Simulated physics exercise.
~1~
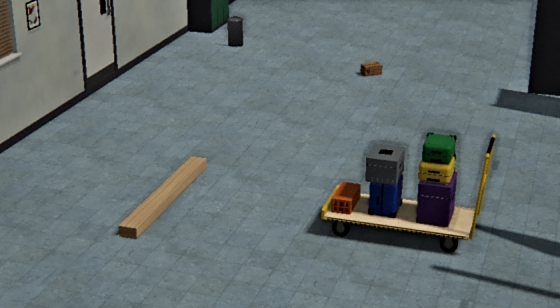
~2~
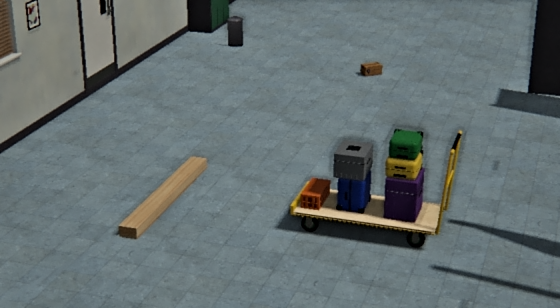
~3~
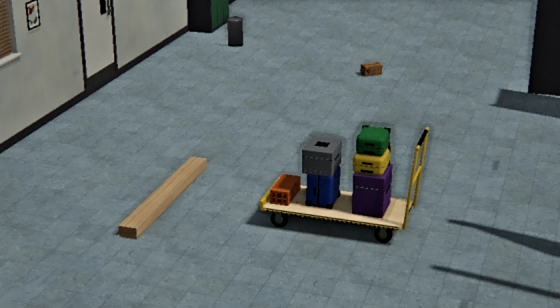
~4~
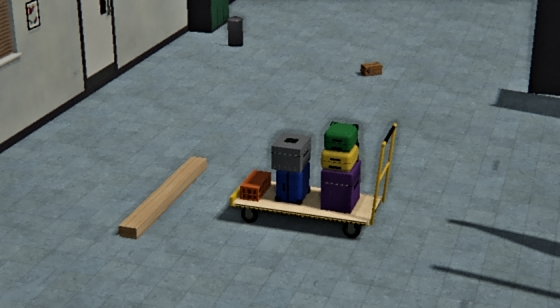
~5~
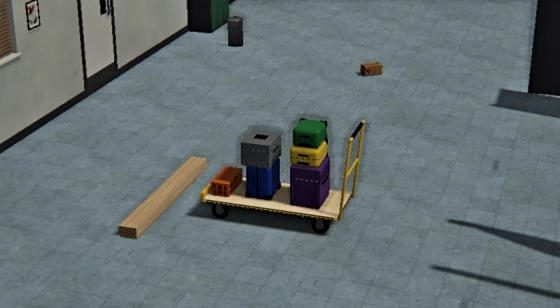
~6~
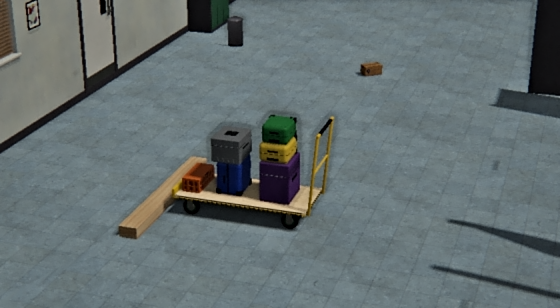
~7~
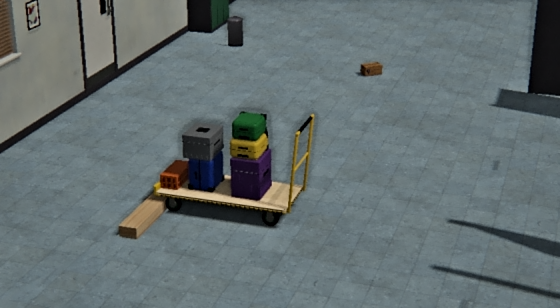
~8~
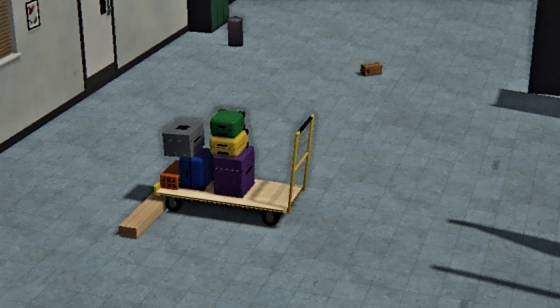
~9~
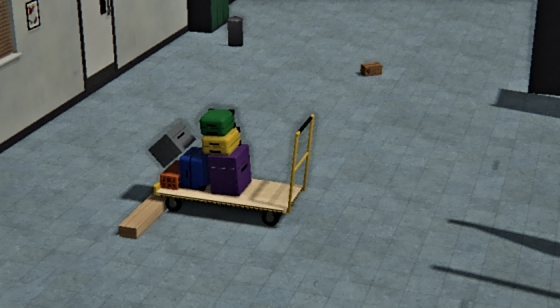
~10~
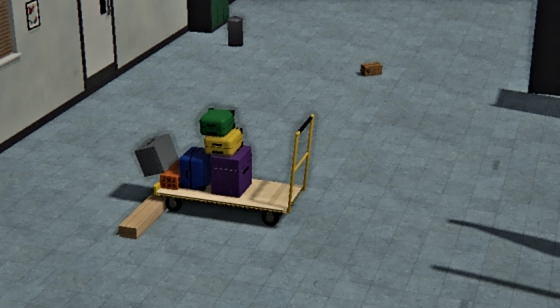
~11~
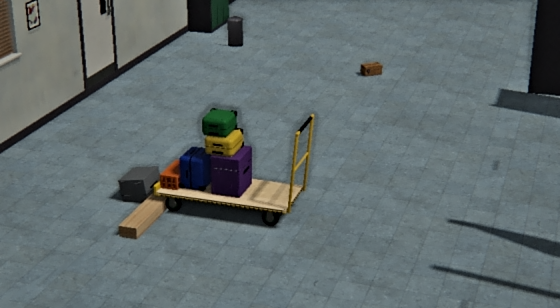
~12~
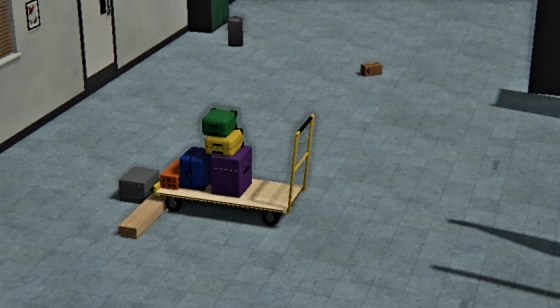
The footage shows a flat trolley stacked with boxes and cases rolling left across a tiled floor until it stops against a wooden kerb. The load slides forward, and the grey toolbox tumbles over the front edge onto the floor, while the other pieces stay aboard.
